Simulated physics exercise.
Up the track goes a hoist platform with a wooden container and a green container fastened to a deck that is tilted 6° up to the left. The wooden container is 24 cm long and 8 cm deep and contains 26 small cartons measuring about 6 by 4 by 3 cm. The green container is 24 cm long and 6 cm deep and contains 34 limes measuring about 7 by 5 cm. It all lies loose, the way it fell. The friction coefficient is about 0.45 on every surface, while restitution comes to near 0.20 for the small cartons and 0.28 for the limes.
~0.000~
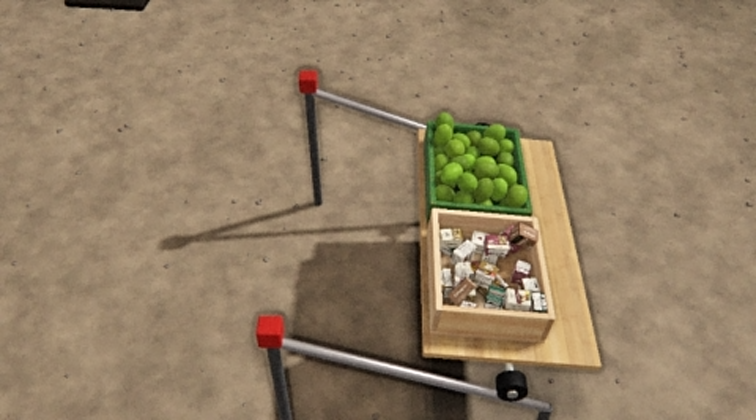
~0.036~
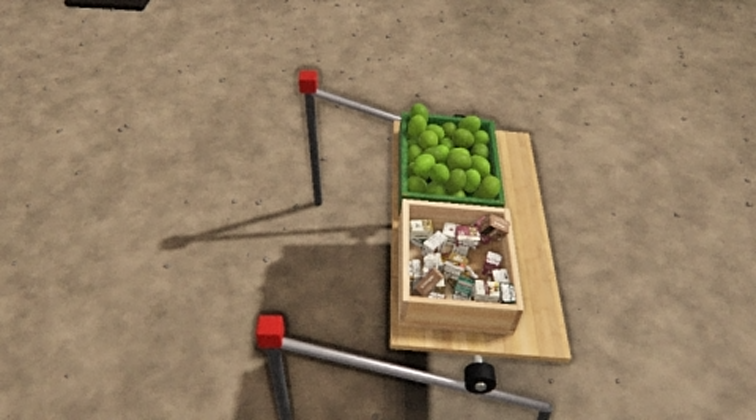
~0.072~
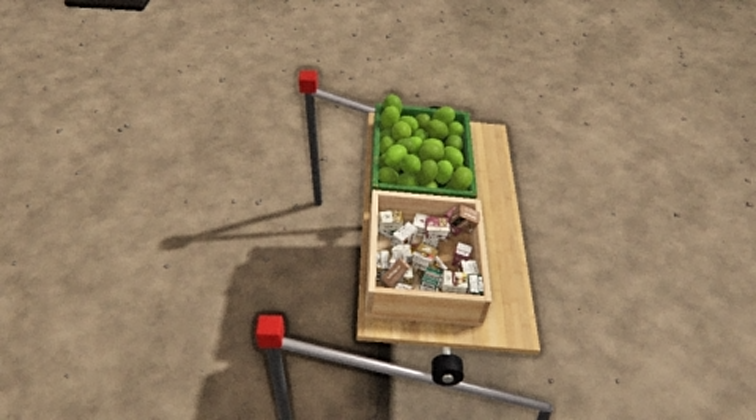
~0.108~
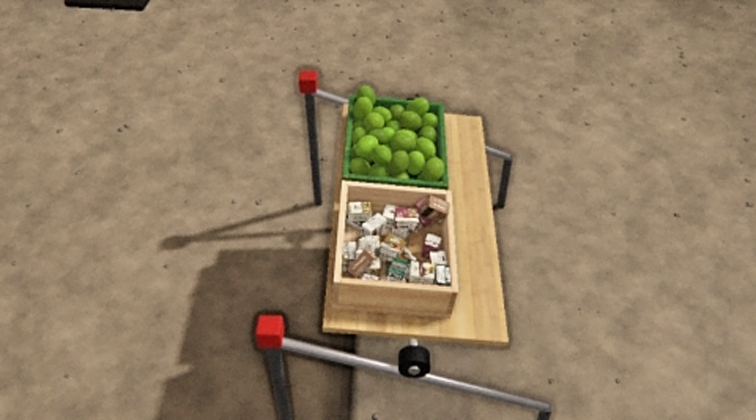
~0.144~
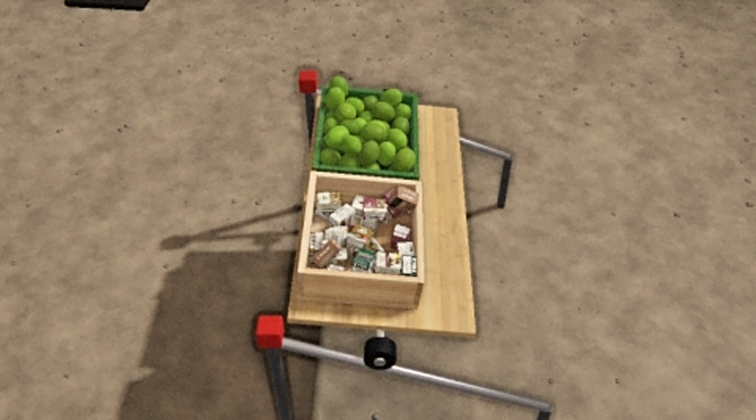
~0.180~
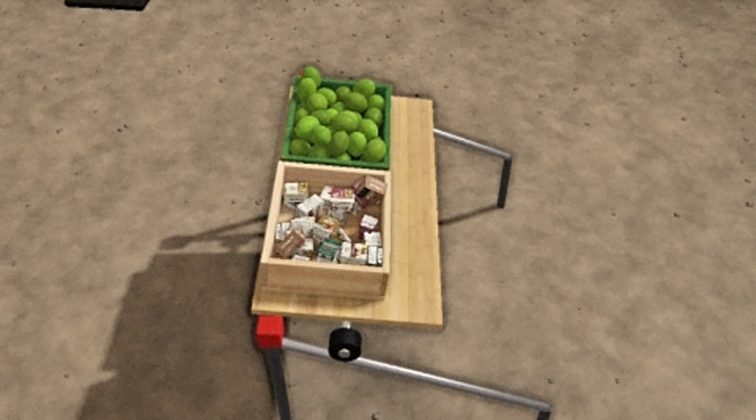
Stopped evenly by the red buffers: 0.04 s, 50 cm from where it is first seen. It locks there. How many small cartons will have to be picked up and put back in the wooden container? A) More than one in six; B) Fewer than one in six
B, fewer than one in six.
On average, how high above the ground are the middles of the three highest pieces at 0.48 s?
About 68 cm.
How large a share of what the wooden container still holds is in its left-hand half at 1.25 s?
About 80%.
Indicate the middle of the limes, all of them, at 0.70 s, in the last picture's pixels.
Around (272, 116) in pixels.
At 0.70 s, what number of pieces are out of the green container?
At that moment the green container count out stands near 12.
After 0.20 s, the buffers are touched.
After 0.32 s, the wooden container is down by 1 of 26 and the green container is down by 9 of 34.
After 0.48 s, the wooden container is down by 1 of 26 and the green container is down by 12 of 34.
After 0.70 s, the wooden container is down by 2 of 26 and the green container is down by 13 of 34.
Outcome (at 1.25 s), the wooden container is down by 2 of 26 and the green container is down by 13 of 34. Asked share, 2 of 26, 8 per cent.
